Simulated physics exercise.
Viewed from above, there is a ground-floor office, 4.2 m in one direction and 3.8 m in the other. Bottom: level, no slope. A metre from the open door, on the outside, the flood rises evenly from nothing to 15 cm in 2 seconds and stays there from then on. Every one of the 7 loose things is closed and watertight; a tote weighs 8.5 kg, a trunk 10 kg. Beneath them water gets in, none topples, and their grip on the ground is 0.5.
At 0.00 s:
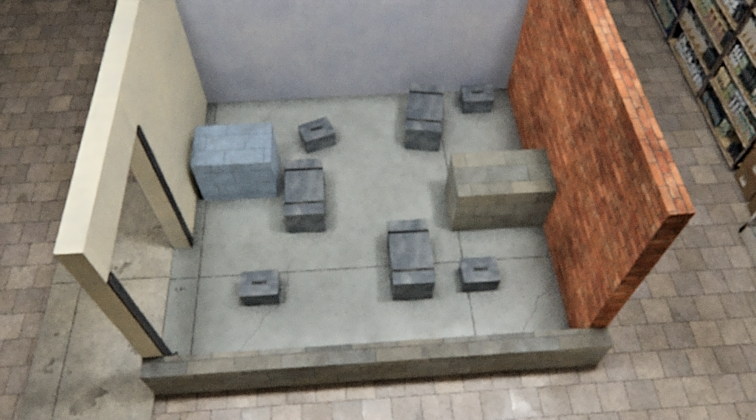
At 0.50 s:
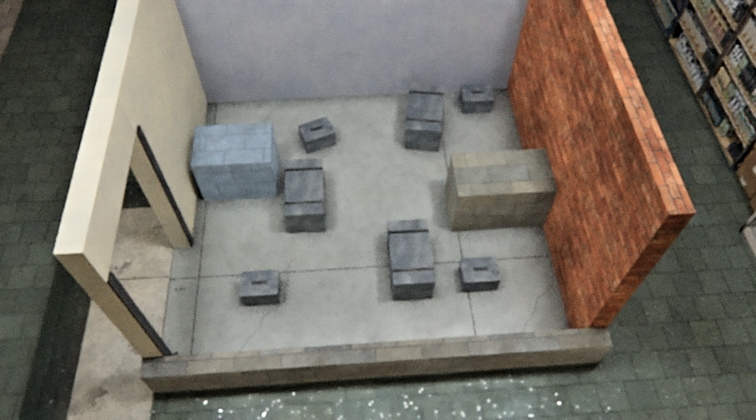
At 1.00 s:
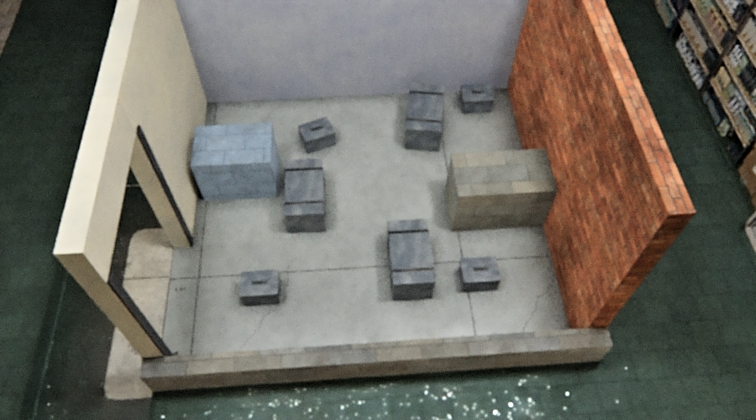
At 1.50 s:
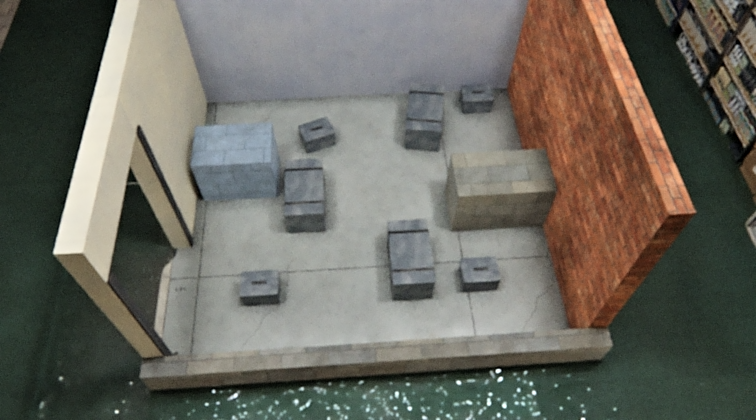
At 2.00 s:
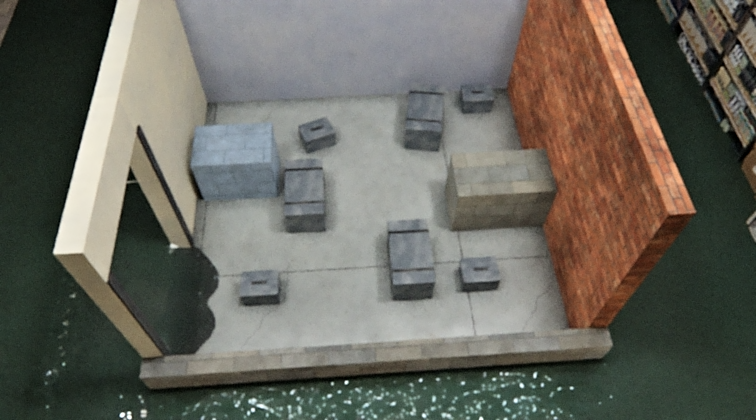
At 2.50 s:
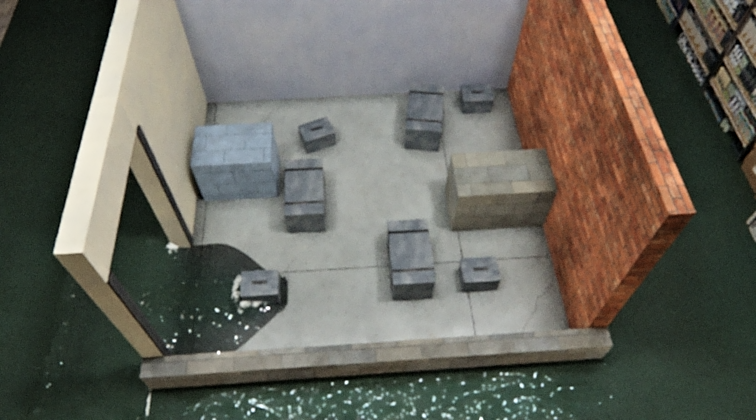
Roofless room of grey blocks and bins standing still as dark water covers the paving outside, then spreads in through the left doorway.
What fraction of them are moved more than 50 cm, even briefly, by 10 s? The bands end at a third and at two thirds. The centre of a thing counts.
One to two in three.
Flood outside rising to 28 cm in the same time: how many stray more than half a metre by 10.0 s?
So the tally would be 6.
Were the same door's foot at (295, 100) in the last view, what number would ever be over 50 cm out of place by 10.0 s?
Then it comes to 3 of them.
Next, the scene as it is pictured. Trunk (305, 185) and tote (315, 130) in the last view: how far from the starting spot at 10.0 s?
One is off by 140 cm, the other by 0 cm, in the order asked.
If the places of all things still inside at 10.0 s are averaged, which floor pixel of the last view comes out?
It works out to somewhere near (421, 173) on the floor.
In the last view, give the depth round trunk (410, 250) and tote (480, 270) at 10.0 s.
Depth approx. 6 cm / 11 cm.
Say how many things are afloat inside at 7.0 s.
Answer: 1.
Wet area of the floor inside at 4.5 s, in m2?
Wet: Near 7.5 m2.
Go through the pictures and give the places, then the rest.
The first picture shows a tote at (259, 283) rests on the ground; a tote at (317, 129), on the bottom; water covers 0.0 m2; 0 of 7 have shifted.
The second picture shows a tote at (259, 283), on the bottom; a tote at (317, 129) rests on the ground; water covers 0.0 m2; 0 of 7 have shifted.
The third picture shows a tote at (259, 283) rests on the ground; a tote at (317, 129), on the bottom; water covers 0.0 m2; 0 of 7 have shifted.
The fourth picture shows a tote at (259, 283) rests on the ground; a tote at (317, 129), on the bottom; 0.0 m2 under water; 0 of 7 have shifted.
The fifth picture shows a tote at (259, 283) rests on the ground; a tote at (317, 129) rests on the ground; 0.3 m2 under water; 0 of 7 have shifted.
The sixth picture shows a tote at (259, 283) rests on the ground; a tote at (317, 129), on the bottom; 1.0 m2 under water; 0 of 7 have shifted.
After 3.5 s 1 of 7 are over 50 cm from their spots; 0 afloat.
After 4.5 s 1 of 7 are over 50 cm from their spots; 0 afloat.
After 7.0 s 2 of 7 are over 50 cm from their spots; 1 afloat.
After 10.0 s 4 of 7 are over 50 cm from their spots, and 4 have been at some point; 6 afloat.
